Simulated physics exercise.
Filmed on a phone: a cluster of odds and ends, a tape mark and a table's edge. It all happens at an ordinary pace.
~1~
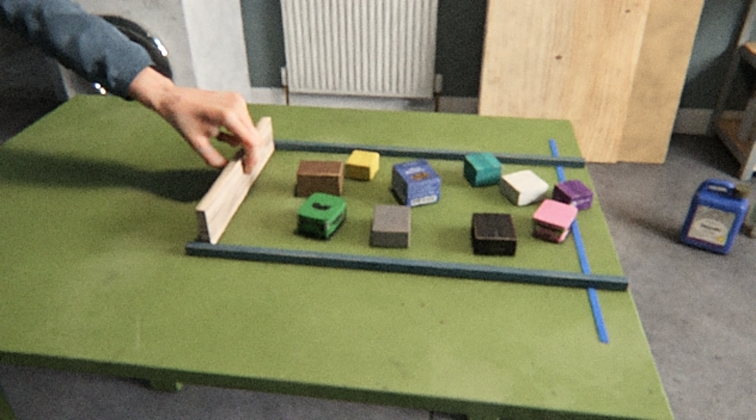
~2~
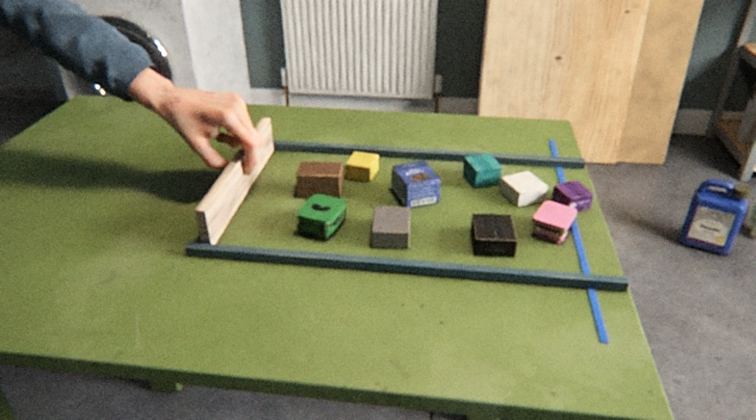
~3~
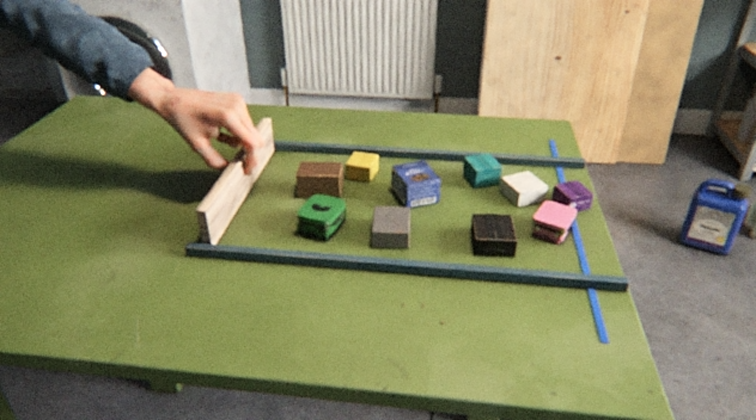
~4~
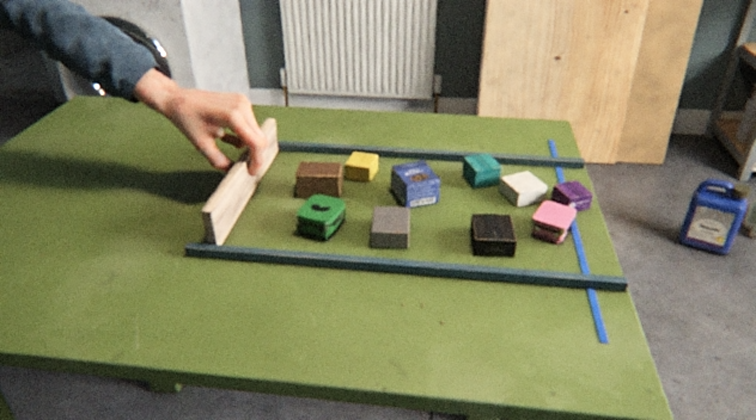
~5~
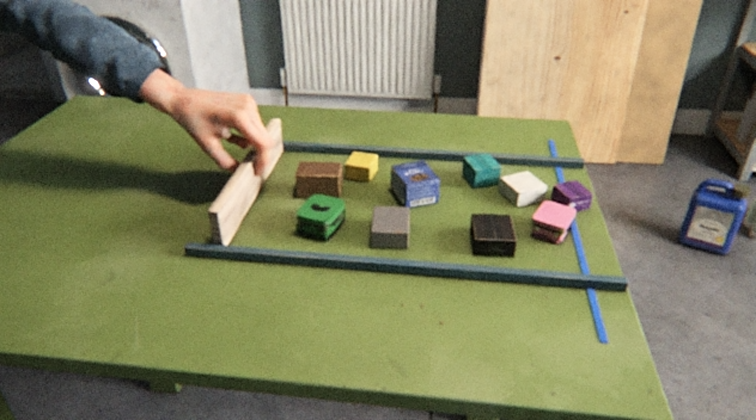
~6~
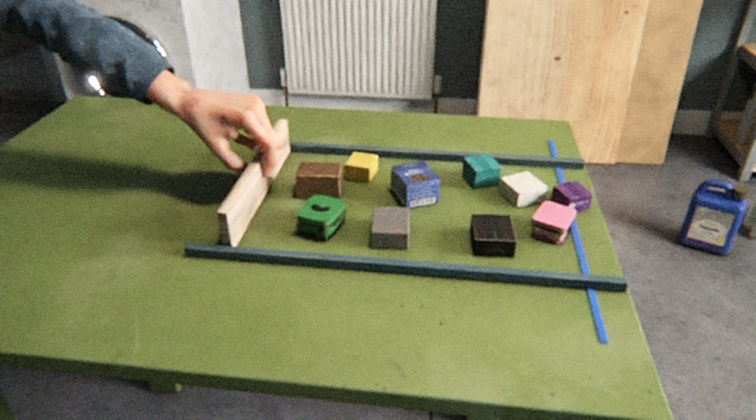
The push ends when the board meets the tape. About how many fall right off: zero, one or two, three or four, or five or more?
Here the number that fall off is five or more.
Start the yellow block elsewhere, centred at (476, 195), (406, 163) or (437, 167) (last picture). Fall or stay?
The yellow block goes over; does not fall; stays on.
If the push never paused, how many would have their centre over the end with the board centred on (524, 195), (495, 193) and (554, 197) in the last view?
In that order 4, 1 and 6.
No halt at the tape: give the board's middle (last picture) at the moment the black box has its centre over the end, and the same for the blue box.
Its middle is around (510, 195) and around (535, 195).
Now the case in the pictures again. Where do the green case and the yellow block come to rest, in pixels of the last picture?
First (599, 236), then (577, 180).
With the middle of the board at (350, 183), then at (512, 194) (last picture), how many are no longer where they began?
By then 5, and 10.
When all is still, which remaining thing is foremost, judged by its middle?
That is the brown block.
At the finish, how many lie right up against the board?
3 of them.
Soon after, none off yet; purple box at rest near (572, 197); pink case at rest near (553, 223); white block at rest near (523, 189).
After that, none off yet; purple box displaced about its own width near (604, 200); pink case displaced about its own width near (591, 221); white block displaced about its own width near (569, 193).
In the end, the number that fall off is five or more; gone, grey block, blue box, turquoise box, black box, white block, pink case and purple box.
